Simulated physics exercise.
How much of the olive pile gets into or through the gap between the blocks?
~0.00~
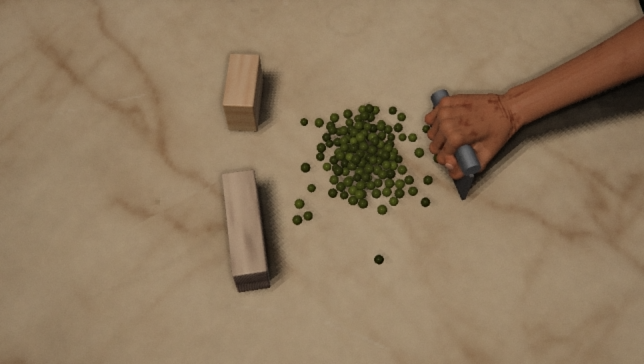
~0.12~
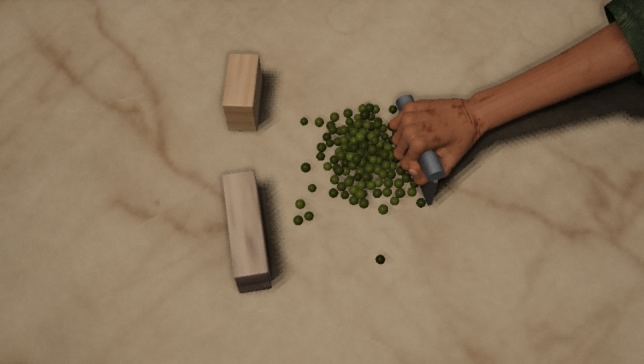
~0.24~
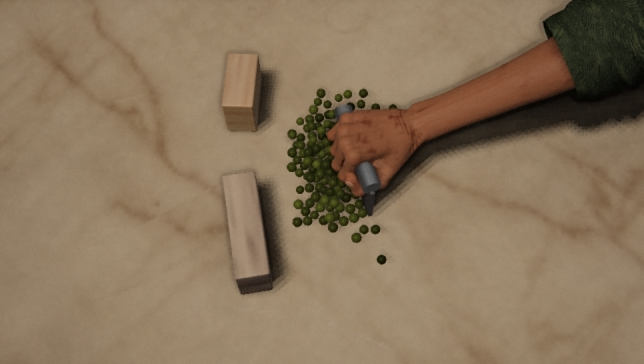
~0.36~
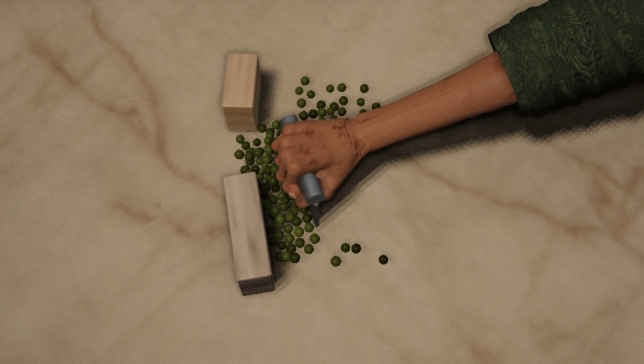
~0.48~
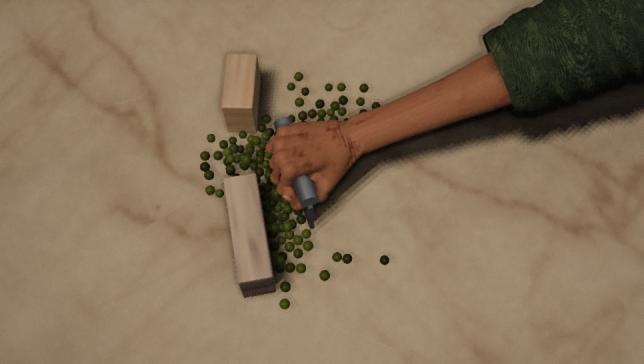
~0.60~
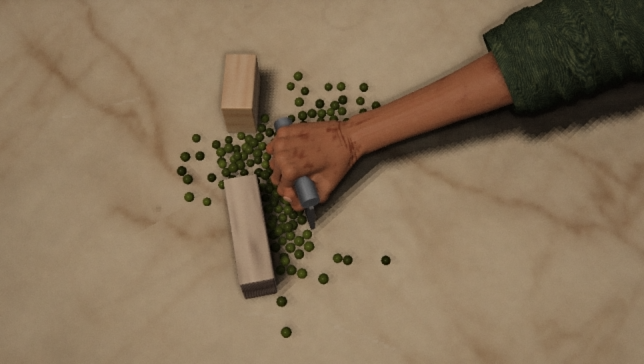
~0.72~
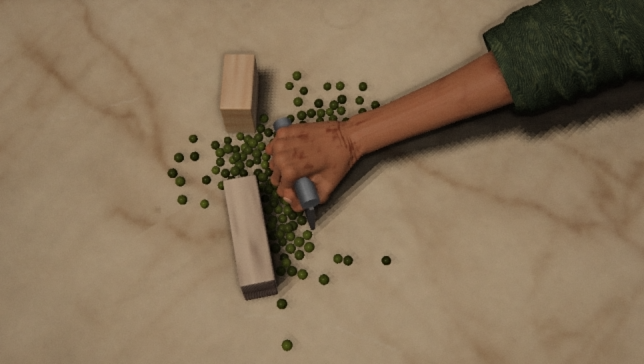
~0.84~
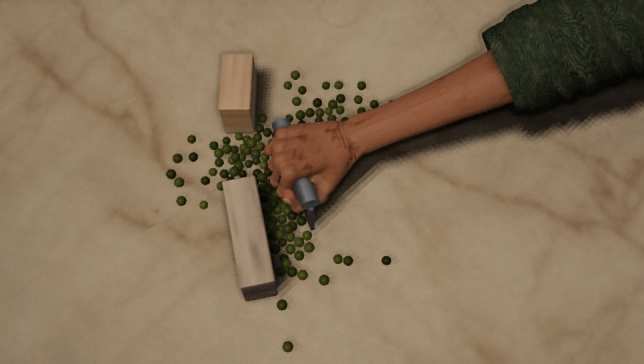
A moderate share of the olives gets into or through the gap, while most stay held up in front of the blocks.
